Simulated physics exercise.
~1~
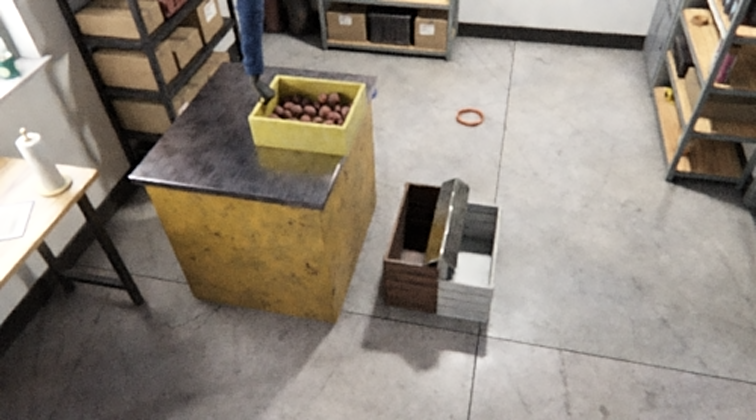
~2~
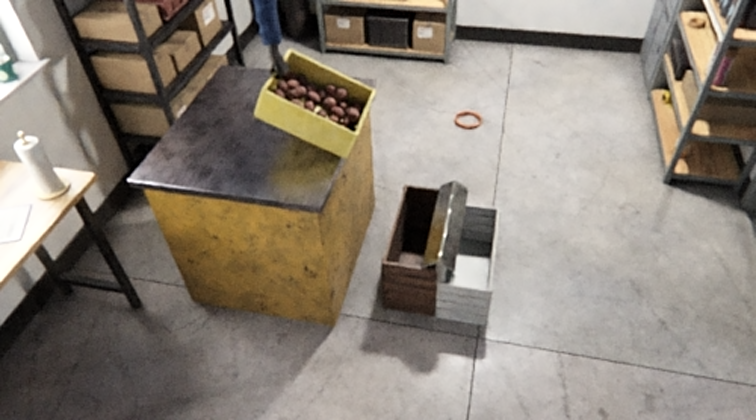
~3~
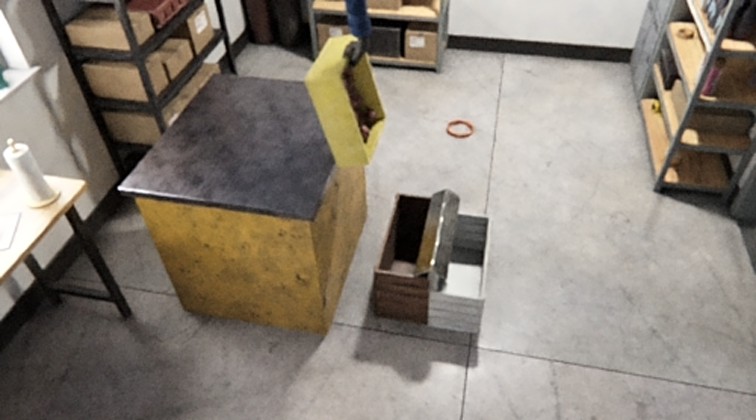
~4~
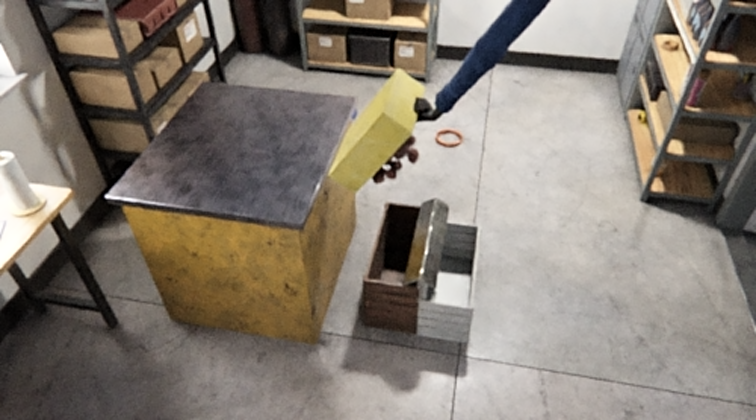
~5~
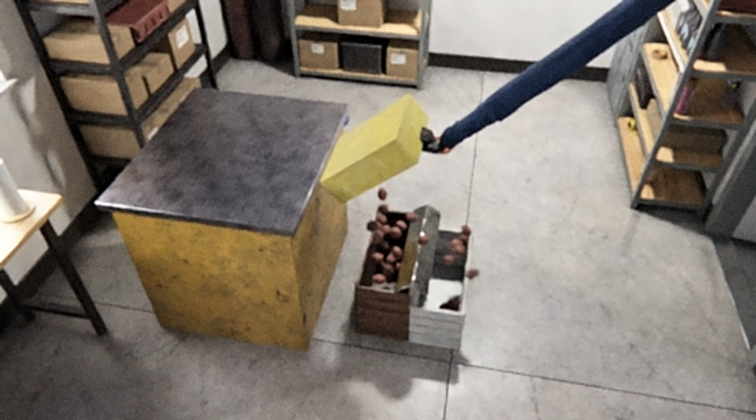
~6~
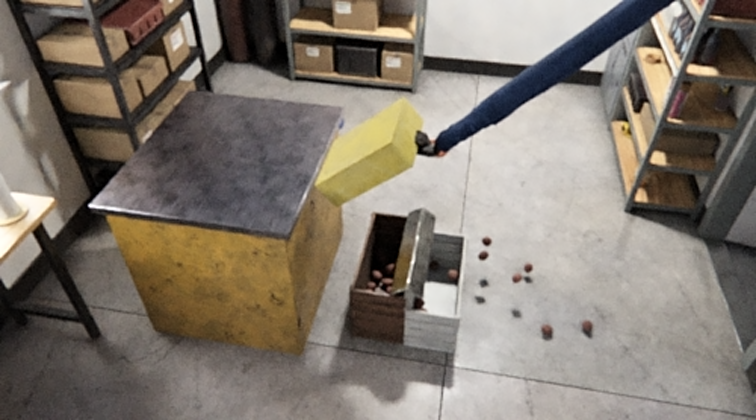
A blue arm tips potatoes from a yellow crate into two boxes, some scattering beyond.
